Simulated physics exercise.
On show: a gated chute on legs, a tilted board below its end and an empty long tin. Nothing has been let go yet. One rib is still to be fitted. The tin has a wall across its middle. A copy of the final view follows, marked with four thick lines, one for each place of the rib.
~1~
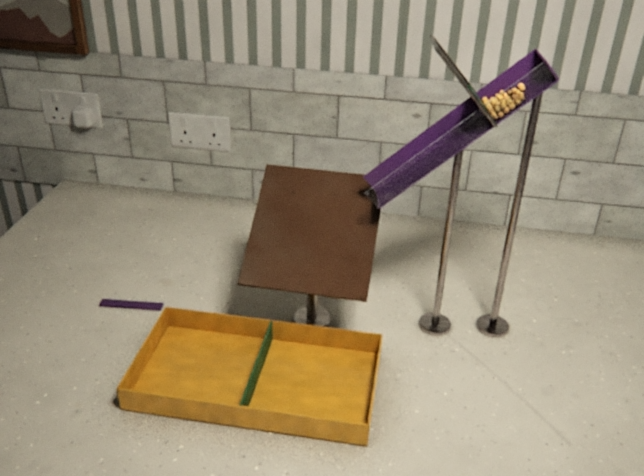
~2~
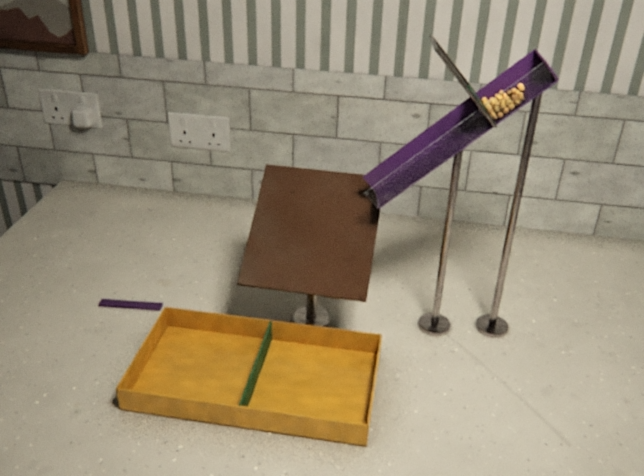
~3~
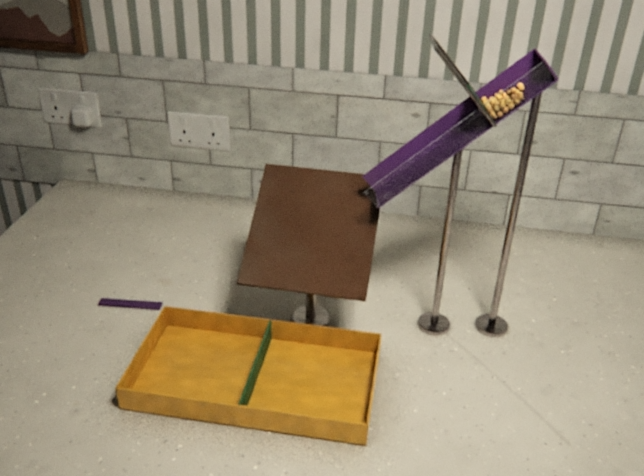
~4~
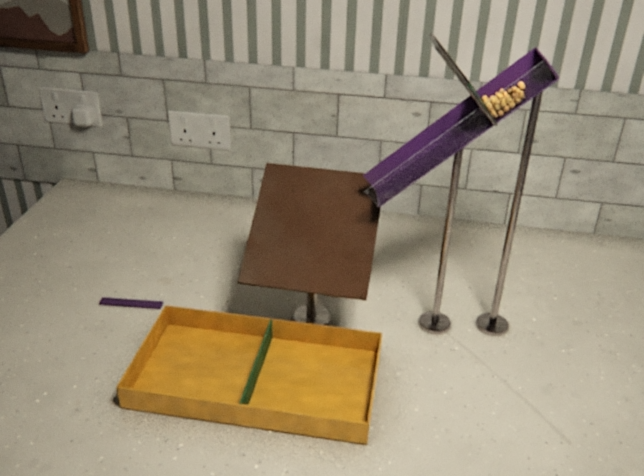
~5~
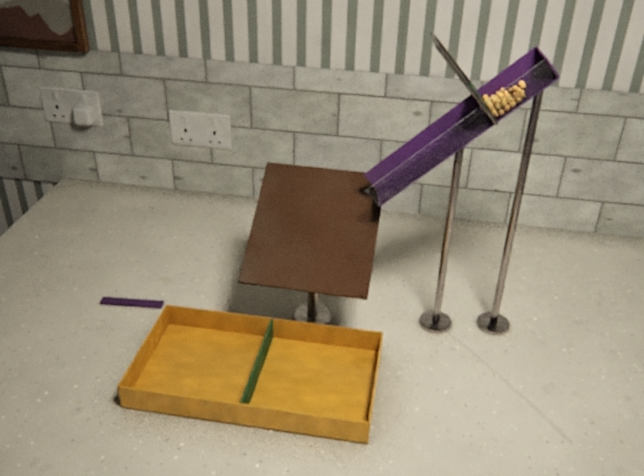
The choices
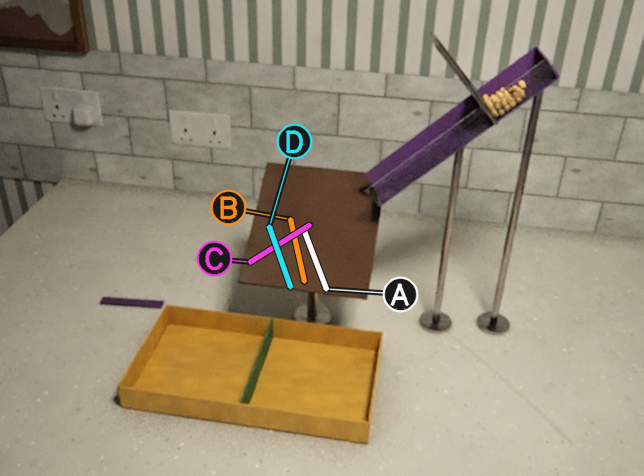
A purple chute holds dried chickpeas behind a gate above a tilted brown board, nothing moving.
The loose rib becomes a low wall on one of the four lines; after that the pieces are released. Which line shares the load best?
Use line C.
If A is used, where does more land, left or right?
More lands on the right.
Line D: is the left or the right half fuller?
The right half.
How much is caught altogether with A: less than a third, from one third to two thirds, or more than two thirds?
Line A gives more than two thirds.
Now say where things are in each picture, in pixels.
Load behind the gate near (498, 103), dried chickpeas; lip of the chute near (378, 200), sloping fairly steeply, in the first picture.
Middle of the board near (313, 229), tilted fairly steeply; middle of its low edge near (301, 292); of its high edge near (325, 170), in the second picture.
Front corners of the tin near (116, 388) and (367, 424); front end of its middle wall near (239, 406); gate still shut near (473, 94), in the third picture.
Middle of the load near (498, 102); lip near (378, 199), in the fourth picture.
Middle of the load near (499, 101); lip near (378, 198), in the fifth picture.
On the marked copy, line A from (303, 228) to (326, 289); line B from (290, 219) to (304, 281); line C from (309, 225) to (250, 262); line D from (269, 226) to (290, 286).
With A, of what is caught, a small share in the left half, all but a few in the right.
With B, of what is caught, only a few in the left half, all but a few in the right.
With C, of what is caught, close to two thirds in the left half, close to a third in the right.
With D, of what is caught, only a few in the left half, all but a few in the right.
